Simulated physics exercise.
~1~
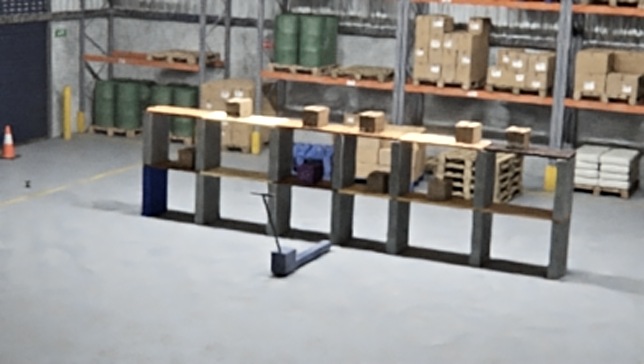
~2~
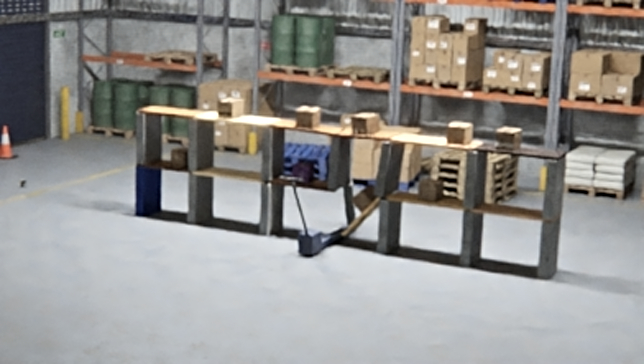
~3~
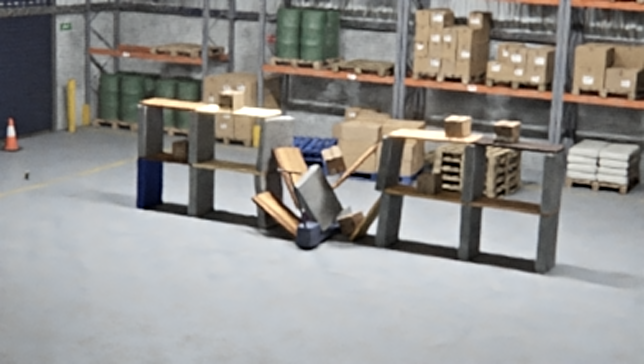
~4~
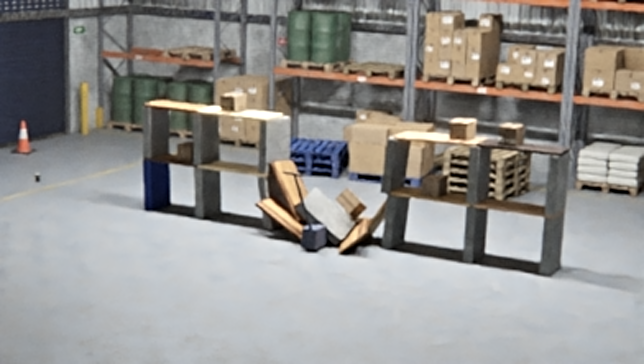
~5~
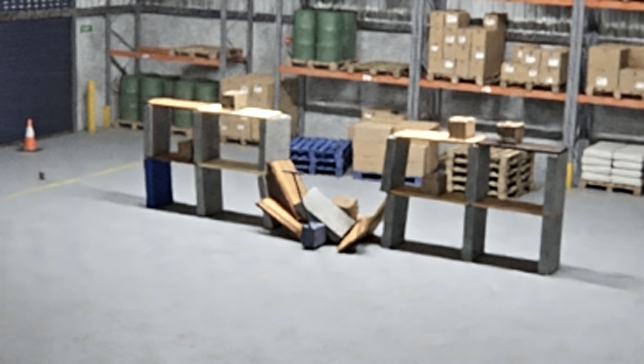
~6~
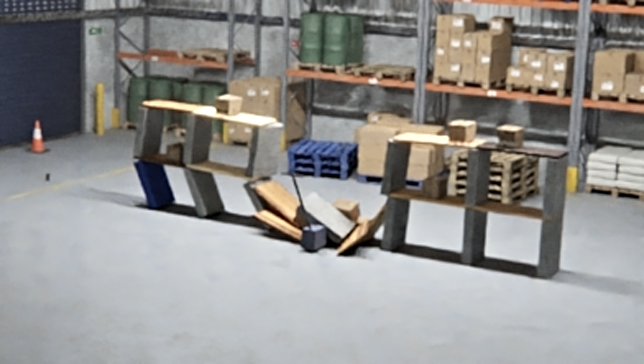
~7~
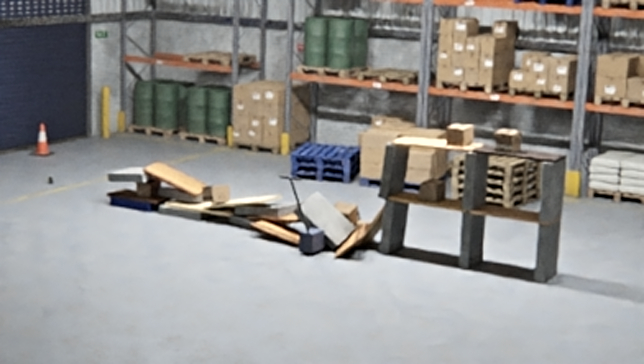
At the start, a long two-tier row of boards on grey uprights, one of them blue at the left end, stands in a warehouse with cartons on top. A low jack with a tall handle slides in toward the middle and knocks an upright askew. The boards there drop, and uprights, planks and cartons collapse into a heap around the jack, which stops. The left and right sections stay standing for a while. Then the left section leans toward the left and falls flat, blue upright included, leaving only the right section standing beside the wreckage.
